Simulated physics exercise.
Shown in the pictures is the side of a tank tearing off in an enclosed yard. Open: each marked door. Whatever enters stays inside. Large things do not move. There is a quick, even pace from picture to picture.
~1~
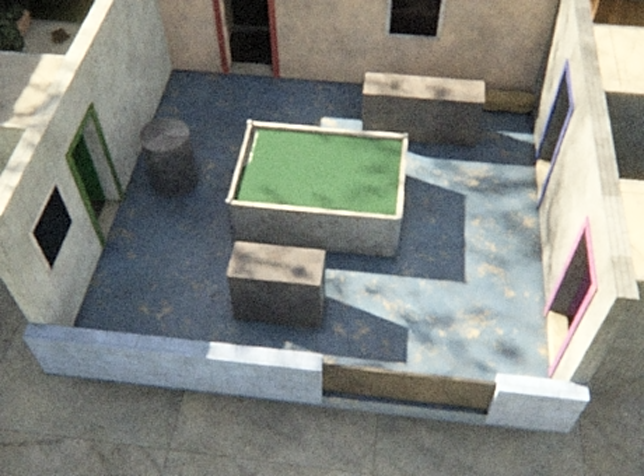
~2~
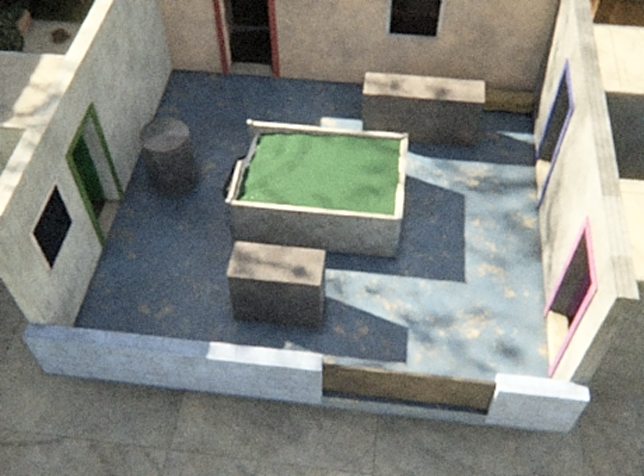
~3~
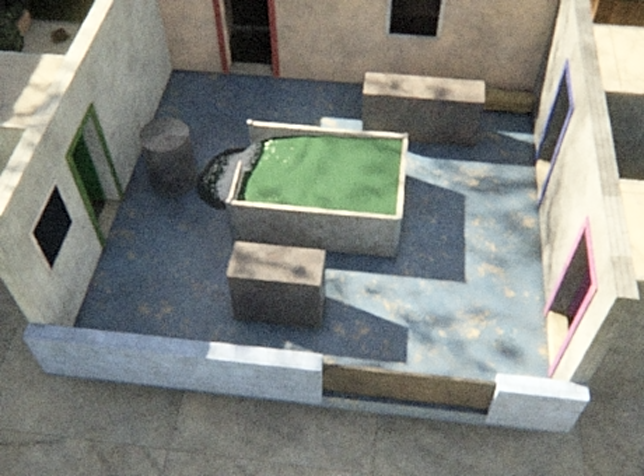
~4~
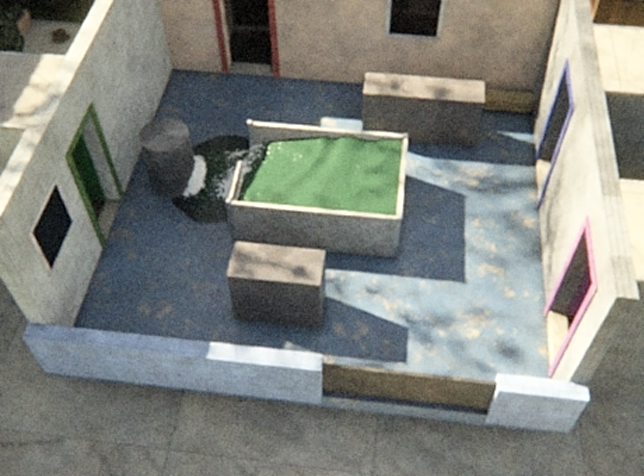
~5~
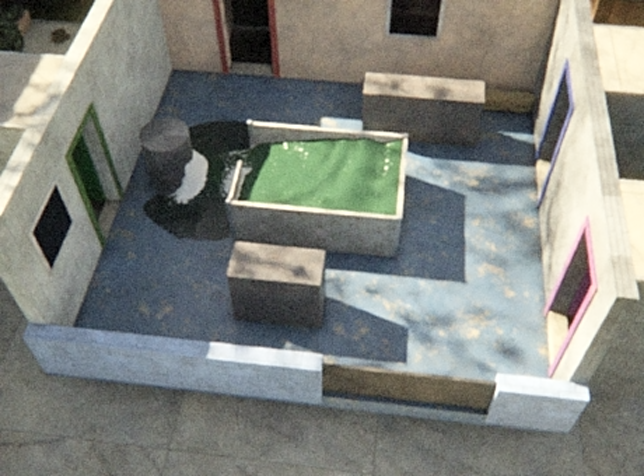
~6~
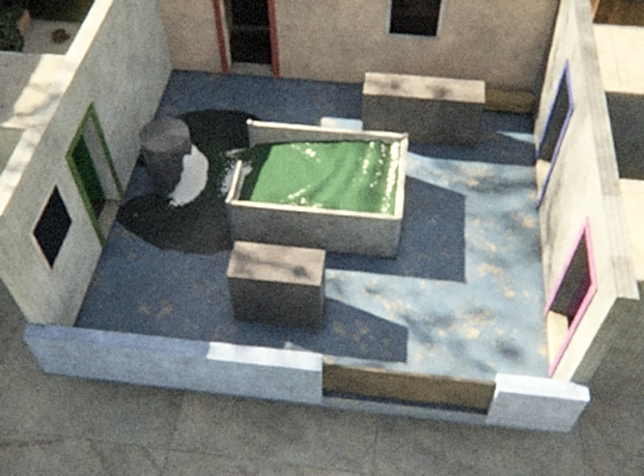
Green water burst out through the left side of an open tank in a walled yard, spreading across the blue floor and around a round barrel while the level in the tank dropped.
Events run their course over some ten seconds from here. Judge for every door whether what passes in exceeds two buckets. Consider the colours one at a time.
The green door exceeds two; the purple door does not exceed two; the blue door does not exceed two; the red door exceeds two.
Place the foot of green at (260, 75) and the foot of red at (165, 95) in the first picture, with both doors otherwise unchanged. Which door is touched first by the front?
Answer: The red one.
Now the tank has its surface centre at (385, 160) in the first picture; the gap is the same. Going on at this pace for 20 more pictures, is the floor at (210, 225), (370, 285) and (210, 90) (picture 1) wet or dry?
One after the other: Reached, untouched, reached.
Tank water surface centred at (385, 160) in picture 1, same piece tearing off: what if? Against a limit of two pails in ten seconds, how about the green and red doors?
Green door tops it, red door tops it.
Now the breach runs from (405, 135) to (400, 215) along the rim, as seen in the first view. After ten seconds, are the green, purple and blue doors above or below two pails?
In sequence, green door is above the limit while purple door is above the limit and blue door is above the limit.
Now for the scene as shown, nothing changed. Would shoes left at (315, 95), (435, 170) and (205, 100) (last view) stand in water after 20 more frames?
As listed, the points end up soaked, high and dry and soaked.
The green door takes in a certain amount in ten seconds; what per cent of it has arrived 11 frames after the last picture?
Estimate: Roughly 45 %.
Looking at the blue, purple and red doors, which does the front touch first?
The one in red is the one.
A moment on, water covers 25 % of the floor; the green door under two buckets in, the purple door not reached, the blue door not reached, the red door not reached.
Next, water covers 35 % of the floor; the green door over two buckets in, the purple door not reached, the blue door not reached, the red door under two buckets in.
Then, water covers 55 % of the floor; the green door over two buckets in, the purple door not reached, the blue door not reached, the red door over two buckets in.
Later, water covers 80 % of the floor; the green door over two buckets in, the purple door wet at the sill, nothing in, the blue door wet at the sill, nothing in, the red door over two buckets in.
In the end, water covers 95 % of the floor; the green door over two buckets in, the purple door wet at the sill, nothing in, the blue door wet at the sill, nothing in, the red door far over two buckets in.
